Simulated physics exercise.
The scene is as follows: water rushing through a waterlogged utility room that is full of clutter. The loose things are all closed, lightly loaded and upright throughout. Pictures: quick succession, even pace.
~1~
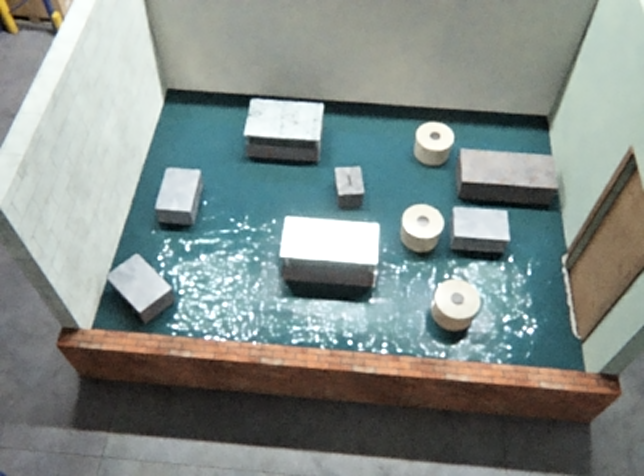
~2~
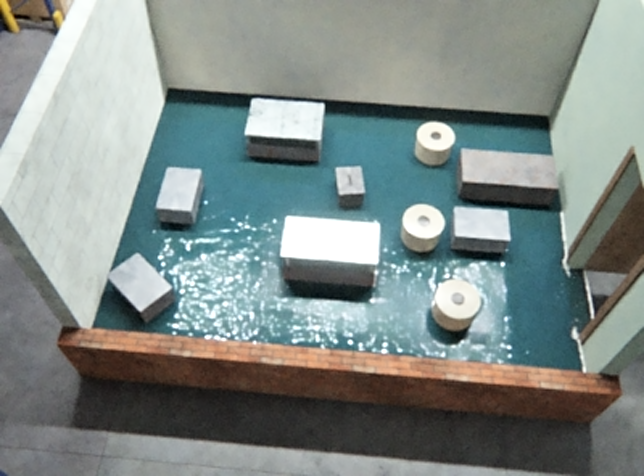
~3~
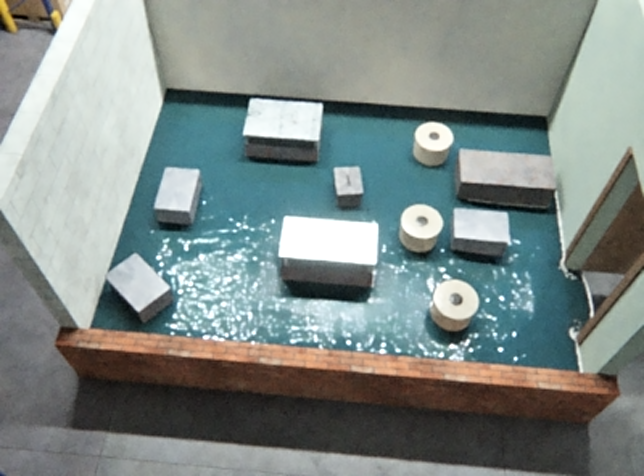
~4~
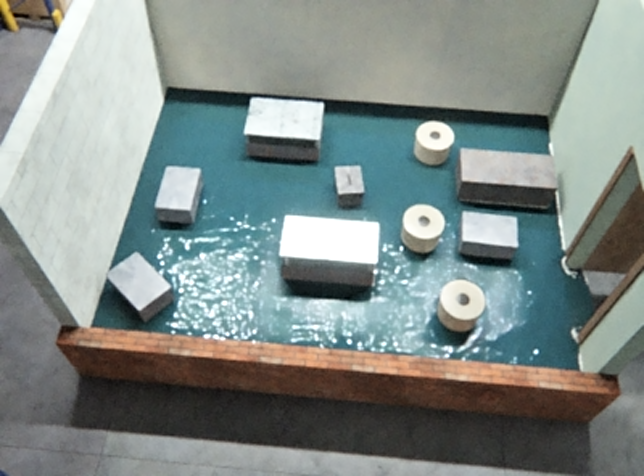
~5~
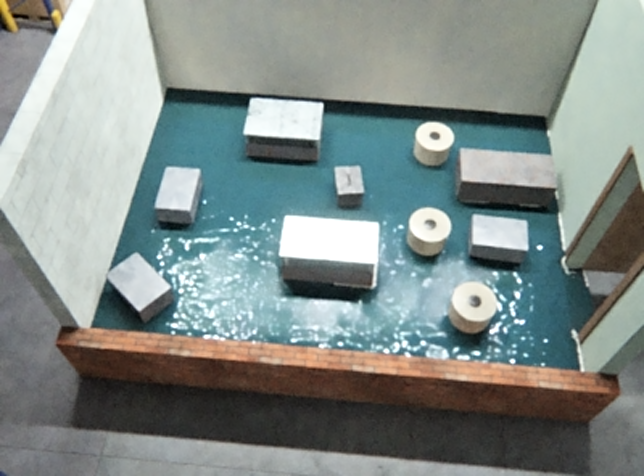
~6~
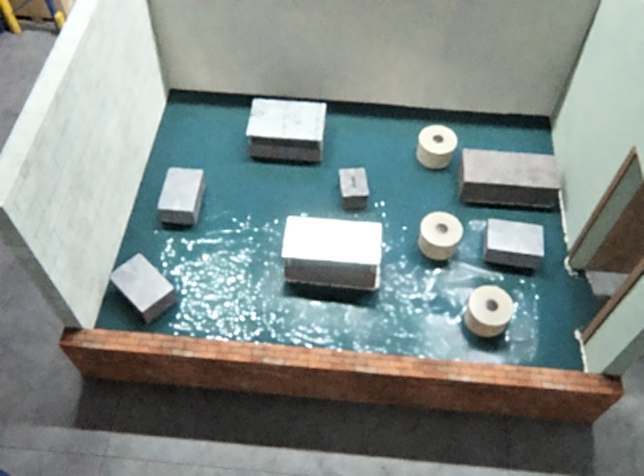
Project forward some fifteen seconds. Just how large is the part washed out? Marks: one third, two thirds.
I expect the result to be the upper range.
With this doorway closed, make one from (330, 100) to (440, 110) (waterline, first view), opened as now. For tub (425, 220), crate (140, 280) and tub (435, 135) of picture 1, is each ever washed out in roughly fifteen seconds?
The three give escape, no escape and escape, in that order.
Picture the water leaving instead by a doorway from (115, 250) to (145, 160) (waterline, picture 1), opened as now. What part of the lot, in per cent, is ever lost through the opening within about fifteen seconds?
Result: Close to 40 %.
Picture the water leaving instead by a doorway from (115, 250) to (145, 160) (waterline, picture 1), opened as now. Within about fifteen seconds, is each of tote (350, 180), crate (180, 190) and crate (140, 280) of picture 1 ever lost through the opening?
In the order given, it's escaped, escaped, escaped.
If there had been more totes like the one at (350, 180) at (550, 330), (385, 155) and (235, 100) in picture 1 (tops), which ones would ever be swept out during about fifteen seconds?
In order: Exits; exits; never exits.
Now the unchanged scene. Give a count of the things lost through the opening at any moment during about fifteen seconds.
Count: 5.
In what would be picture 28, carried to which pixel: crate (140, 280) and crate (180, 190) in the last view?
They should end up near (175, 303) and (207, 218) respectively.
A moment on, 0 of 7 are out; 7 afloat.
Next, 3 of 7 are out; 4 afloat.
Later, 5 of 7 are out; 2 afloat.
In the end, 5 of 7 are out; 2 afloat.
